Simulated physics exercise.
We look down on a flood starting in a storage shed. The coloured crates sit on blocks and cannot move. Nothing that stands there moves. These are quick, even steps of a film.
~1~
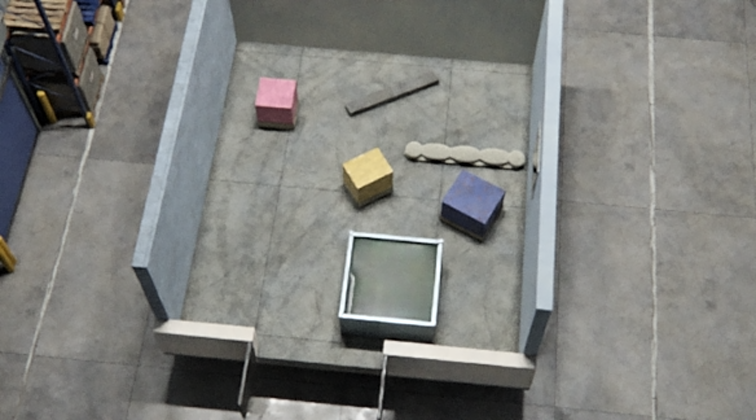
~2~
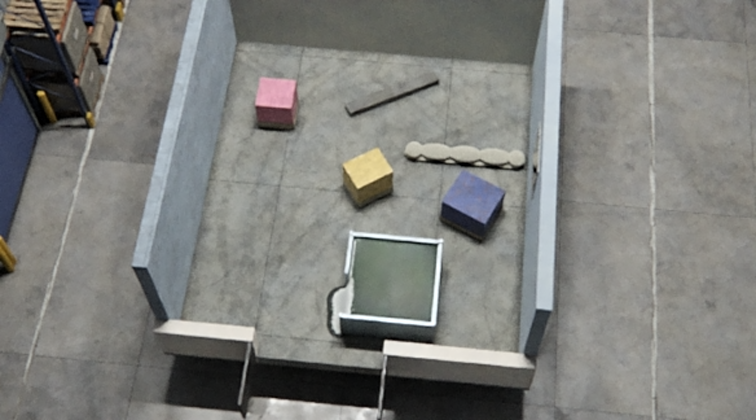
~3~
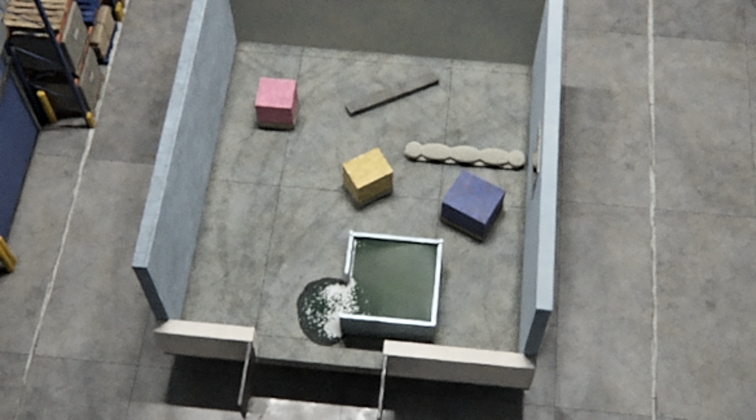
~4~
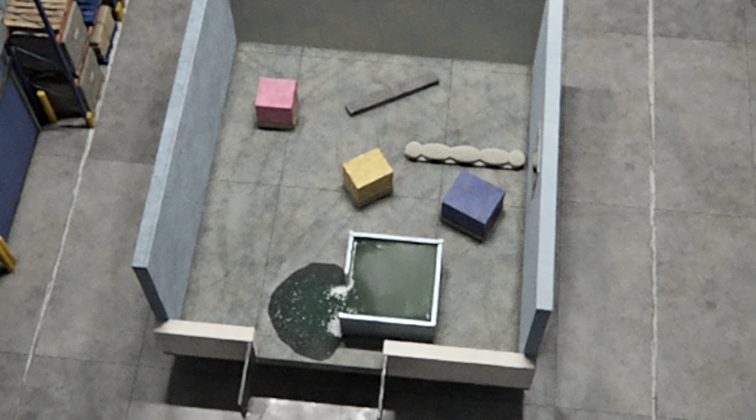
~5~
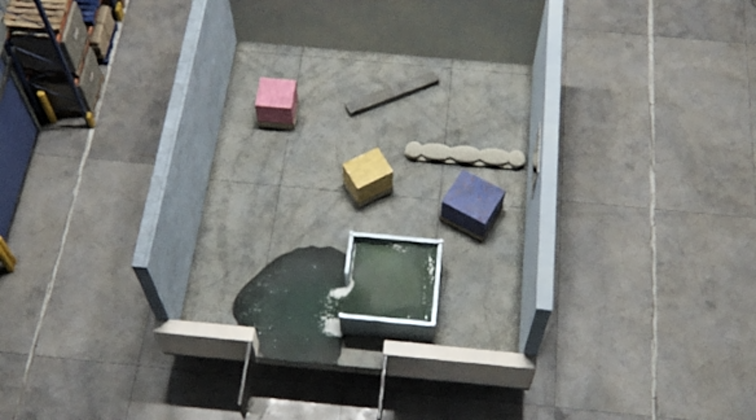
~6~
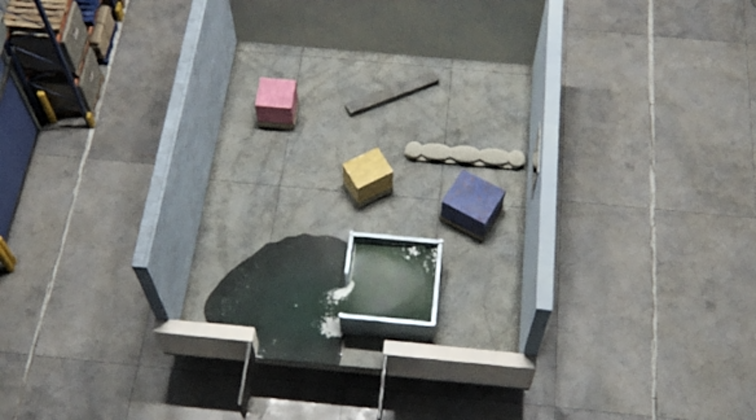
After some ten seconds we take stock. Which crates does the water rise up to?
In the end: The yellow crate keeps dry; the pink crate keeps dry; the blue crate keeps dry.
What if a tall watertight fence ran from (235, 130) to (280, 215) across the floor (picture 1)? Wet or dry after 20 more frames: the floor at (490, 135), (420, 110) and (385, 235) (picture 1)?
In that order: Dry, not flooded, free of water.
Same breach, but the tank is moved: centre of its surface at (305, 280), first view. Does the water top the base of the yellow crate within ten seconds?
Yellow crate stays dry.
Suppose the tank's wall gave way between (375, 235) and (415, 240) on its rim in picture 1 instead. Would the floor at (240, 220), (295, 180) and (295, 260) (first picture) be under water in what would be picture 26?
One after the other: Awash, flooded, covered.
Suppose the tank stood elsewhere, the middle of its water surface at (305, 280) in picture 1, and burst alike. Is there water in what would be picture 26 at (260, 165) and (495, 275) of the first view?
In that order: Flooded, free of water.
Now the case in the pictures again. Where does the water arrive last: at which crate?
It is the blue crate.
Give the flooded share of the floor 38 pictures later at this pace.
Close to 55 %.
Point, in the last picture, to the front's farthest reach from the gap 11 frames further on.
Around (217, 143).
A moment on, water covers 20 % of the floor; the yellow crate not reached, the pink crate not reached, the blue crate not reached.
Next, water covers 20 % of the floor; the yellow crate water round its plinth, the pink crate not reached, the blue crate not reached.
Then, water covers 35 % of the floor; the yellow crate water round its plinth, the pink crate water round its plinth, the blue crate not reached.
Later, water covers 55 % of the floor; the yellow crate water round its plinth, the pink crate water round its plinth, the blue crate not reached.
In the end, water covers 75 % of the floor; the yellow crate stayed above the water, the pink crate stayed above the water, the blue crate stayed above the water.
